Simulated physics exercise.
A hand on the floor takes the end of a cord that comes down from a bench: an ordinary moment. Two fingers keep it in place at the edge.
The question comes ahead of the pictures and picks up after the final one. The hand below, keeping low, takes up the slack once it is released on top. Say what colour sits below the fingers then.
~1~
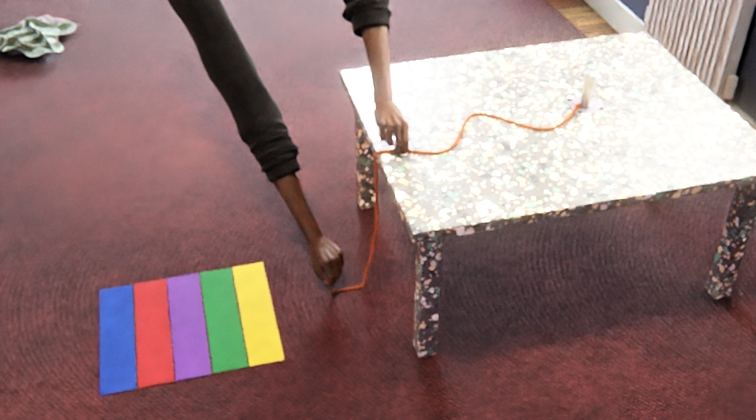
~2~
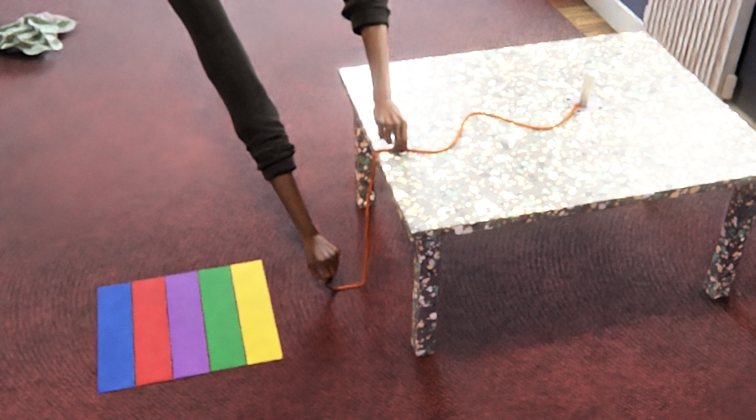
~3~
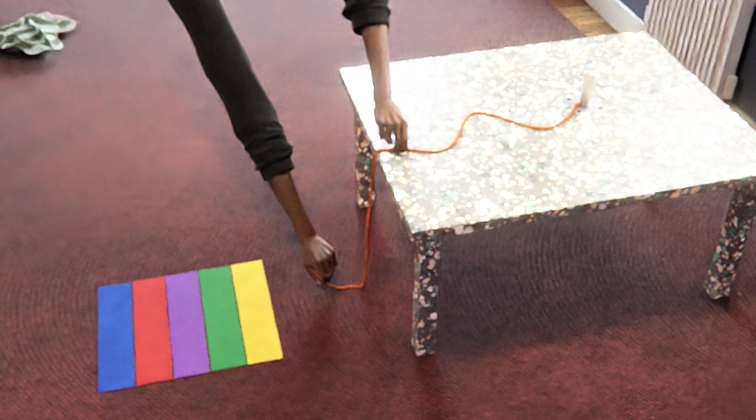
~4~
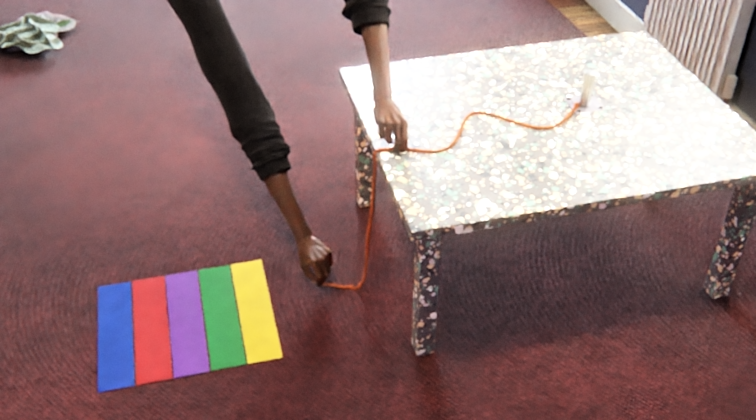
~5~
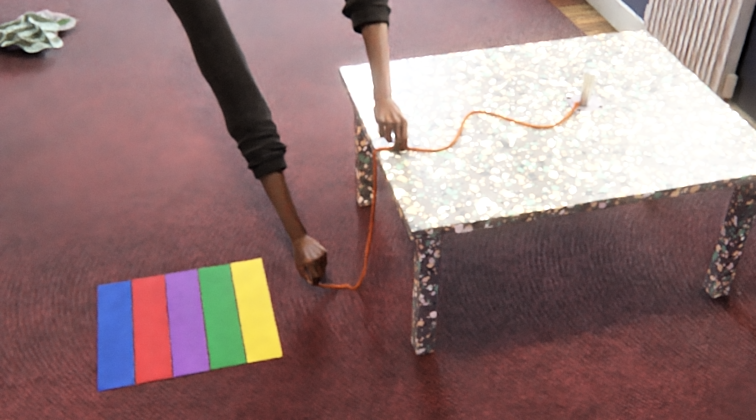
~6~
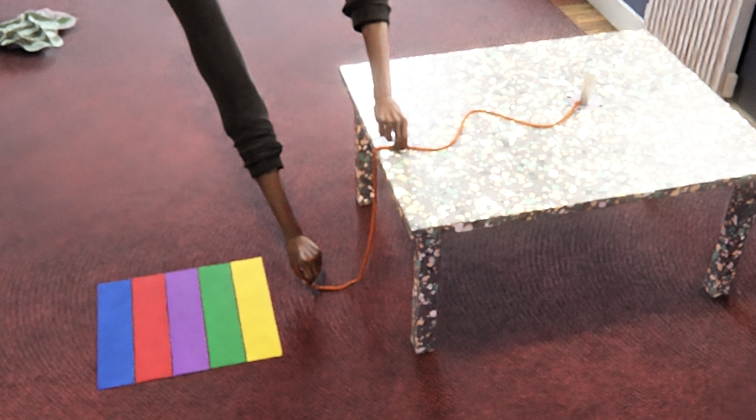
It is red.
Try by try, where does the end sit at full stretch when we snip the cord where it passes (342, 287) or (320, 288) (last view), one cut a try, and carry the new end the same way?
In turn, (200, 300) for the first and (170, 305) for the second.
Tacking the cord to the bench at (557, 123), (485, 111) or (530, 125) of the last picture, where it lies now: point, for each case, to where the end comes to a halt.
Going through the tries, I'd expect close to (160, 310), (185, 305) and lastly (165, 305).
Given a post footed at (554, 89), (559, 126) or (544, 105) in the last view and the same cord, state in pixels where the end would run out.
You'd get roughly (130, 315), (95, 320) and (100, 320), one for each try.
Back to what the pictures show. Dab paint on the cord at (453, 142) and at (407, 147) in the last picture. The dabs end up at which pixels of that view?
(396, 139) for the first, (350, 162) for the second.
A little later, end near (223, 297); over green.
Next, end near (176, 305); over purple.
When it is tight, end near (148, 310); over red. Over red.
